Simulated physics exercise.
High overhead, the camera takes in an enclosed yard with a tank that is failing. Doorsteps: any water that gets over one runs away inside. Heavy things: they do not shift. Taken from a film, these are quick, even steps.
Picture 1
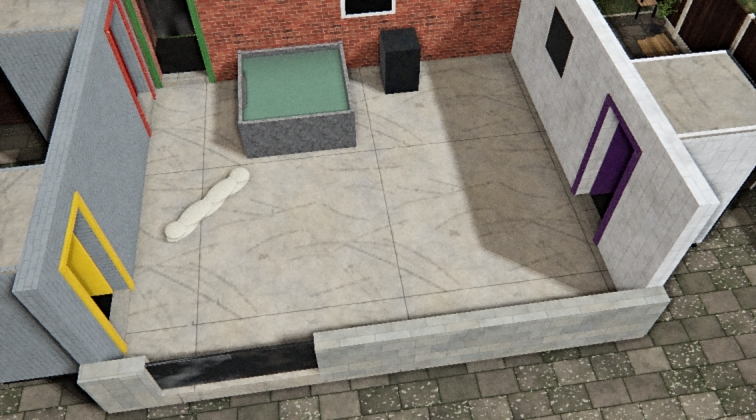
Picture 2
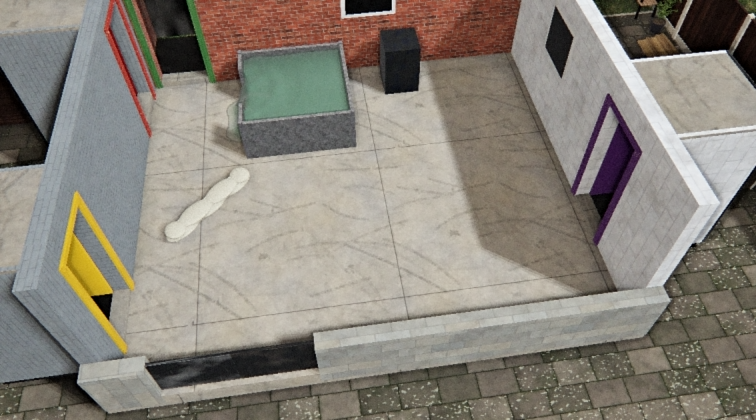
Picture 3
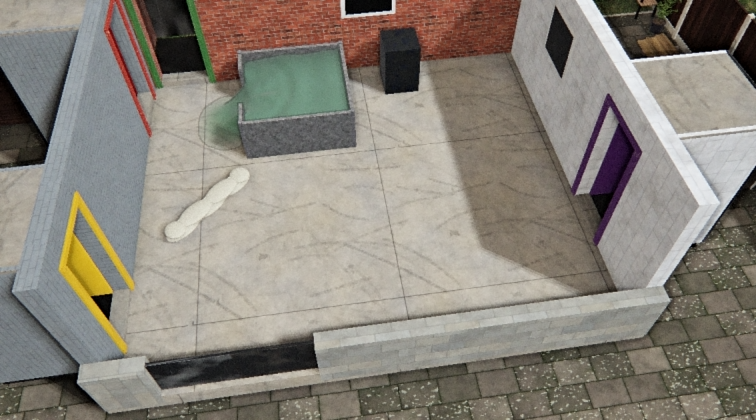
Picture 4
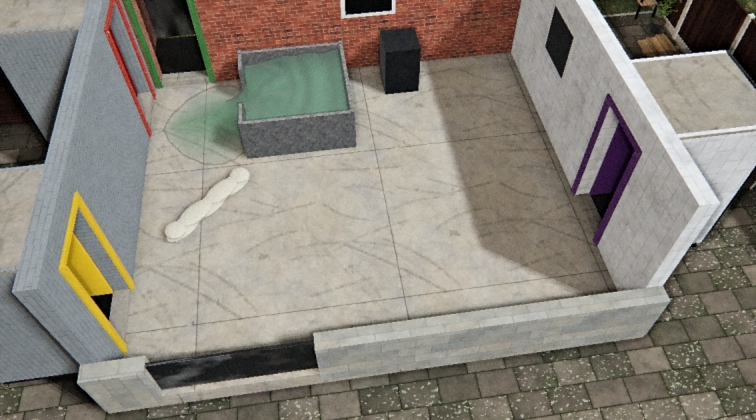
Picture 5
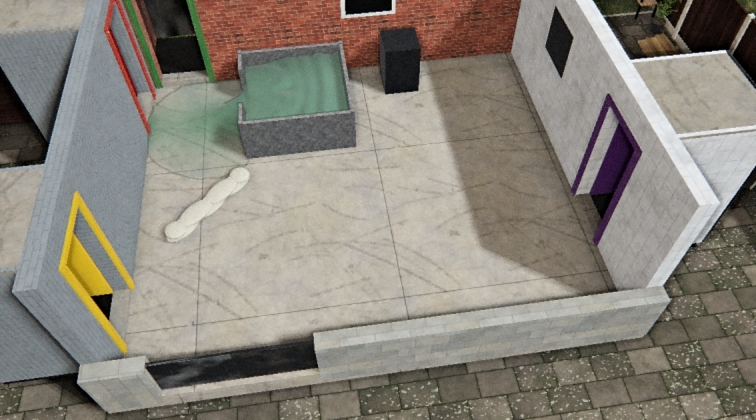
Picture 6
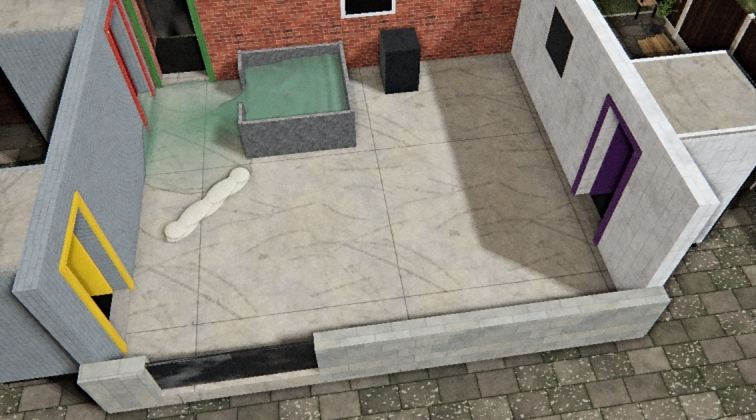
An enclosed yard with a pale paved floor is seen from high overhead by a still camera. A grey-walled tank of green water stands near the red brick wall at the back, with a black box to its right, a lumpy cream strip in front, yellow and red doorways left, and a purple one right. Water pours from the tank's left side and spreads leftward in a thin green sheet across the floor.
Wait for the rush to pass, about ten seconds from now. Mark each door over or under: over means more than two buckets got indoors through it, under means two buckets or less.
Red door - over, green door - over, purple door - under, yellow door - under.
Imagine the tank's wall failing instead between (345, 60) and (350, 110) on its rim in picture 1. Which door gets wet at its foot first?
The purple one.
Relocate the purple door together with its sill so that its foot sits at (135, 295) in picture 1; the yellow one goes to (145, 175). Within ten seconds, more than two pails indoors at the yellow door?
Yellow door: Goes past it.
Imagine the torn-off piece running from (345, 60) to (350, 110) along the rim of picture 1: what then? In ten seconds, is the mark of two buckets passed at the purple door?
As far as I can tell, the purple door surpasses the limit.
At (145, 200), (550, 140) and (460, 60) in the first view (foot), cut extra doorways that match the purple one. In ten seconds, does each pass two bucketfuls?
In that order: Takes more, holds, holds.
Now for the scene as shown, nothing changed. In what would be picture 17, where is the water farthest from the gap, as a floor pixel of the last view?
Roughly at (122, 384).
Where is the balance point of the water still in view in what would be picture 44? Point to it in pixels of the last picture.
It's close to (253, 168).
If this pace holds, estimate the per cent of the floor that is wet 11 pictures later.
Roughly 20 percent.
A moment on, water covers 15 % of the floor; the red door over two buckets in, the green door under two buckets in, the purple door not reached, the yellow door not reached.
Next, water covers 20 % of the floor; the red door far over two buckets in, the green door over two buckets in, the purple door not reached, the yellow door wet at the sill, nothing in.
Then, water covers 30 % of the floor; the red door far over two buckets in, the green door far over two buckets in, the purple door not reached, the yellow door wet at the sill, nothing in.
Later, water covers 55 % of the floor; the red door far over two buckets in, the green door far over two buckets in, the purple door not reached, the yellow door wet at the sill, nothing in.
In the end, water covers 85 % of the floor; the red door far over two buckets in, the green door far over two buckets in, the purple door under two buckets in, the yellow door under two buckets in.
